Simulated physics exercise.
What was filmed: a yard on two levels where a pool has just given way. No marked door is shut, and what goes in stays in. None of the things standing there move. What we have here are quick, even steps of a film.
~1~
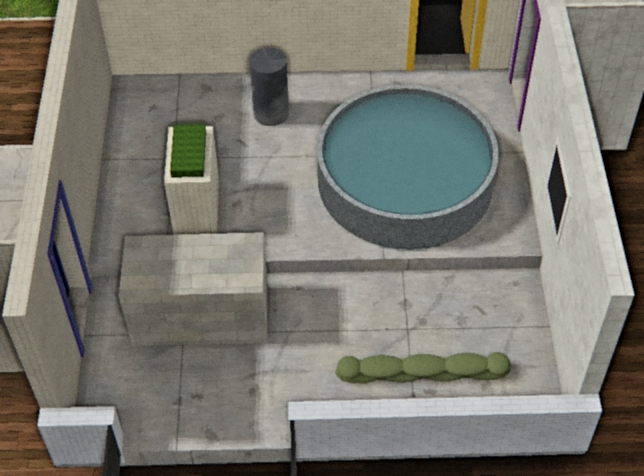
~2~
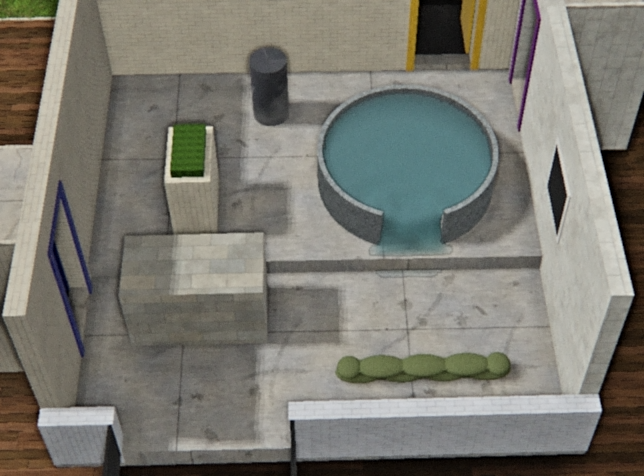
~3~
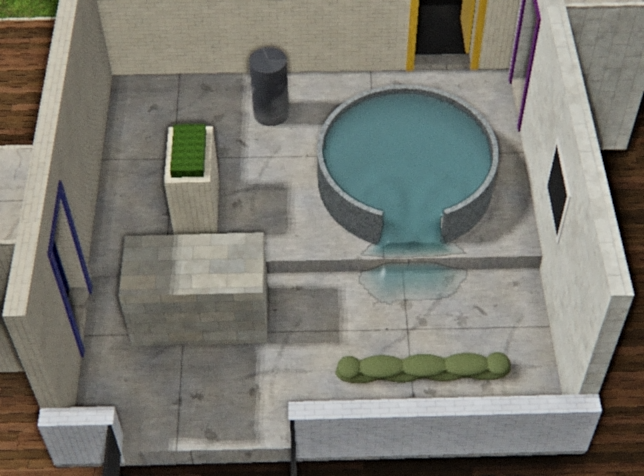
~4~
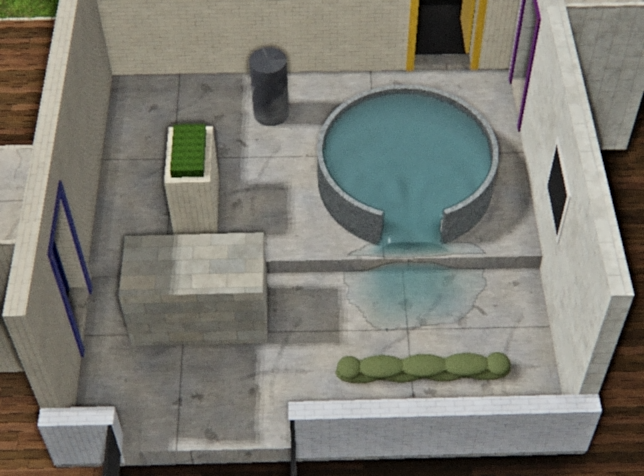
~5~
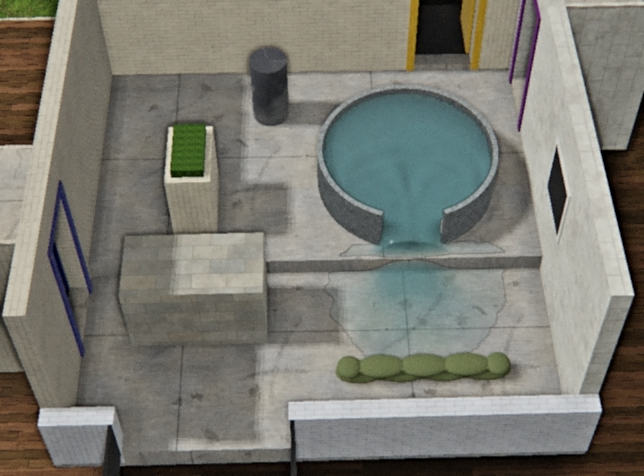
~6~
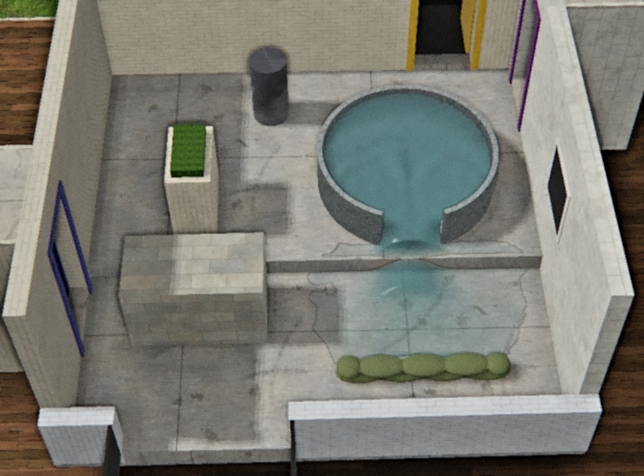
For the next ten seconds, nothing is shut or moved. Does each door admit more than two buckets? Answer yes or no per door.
Answers: The blue door: No; the yellow door: No; the purple door: No.
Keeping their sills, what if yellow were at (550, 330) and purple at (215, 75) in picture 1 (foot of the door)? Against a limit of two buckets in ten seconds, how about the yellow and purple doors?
In short: The yellow door tops the mark, the purple door falls short.
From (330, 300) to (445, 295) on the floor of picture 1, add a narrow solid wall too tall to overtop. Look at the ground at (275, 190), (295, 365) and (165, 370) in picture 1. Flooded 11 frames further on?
Reading the points as listed, I get left untouched, then deluged, then left untouched.
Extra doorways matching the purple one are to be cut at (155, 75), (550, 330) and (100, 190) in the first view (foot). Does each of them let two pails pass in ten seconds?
The first misses the line, the next clears the line, the last misses the line.
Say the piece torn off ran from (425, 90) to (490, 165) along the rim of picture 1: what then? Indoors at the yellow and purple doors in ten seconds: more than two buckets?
The yellow one goes past it, the purple one goes past it.
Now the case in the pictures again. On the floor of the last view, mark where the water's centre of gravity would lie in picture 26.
Around pixel (400, 248) of the last picture.
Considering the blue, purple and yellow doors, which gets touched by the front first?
Answer: The one in blue.
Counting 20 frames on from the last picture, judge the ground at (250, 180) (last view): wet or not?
Outcome at that point: Unwetted.
A moment on, water covers 20 % of the floor; the blue door not reached, the yellow door not reached, the purple door not reached.
Next, water covers 35 % of the floor; the blue door not reached, the yellow door not reached, the purple door not reached.
Then, water covers 40 % of the floor; the blue door wet at the sill, nothing in, the yellow door not reached, the purple door not reached.
Later, water covers 40 % of the floor; the blue door wet at the sill, nothing in, the yellow door not reached, the purple door not reached.
In the end, water covers 40 % of the floor; the blue door under two buckets in, the yellow door not reached, the purple door not reached.
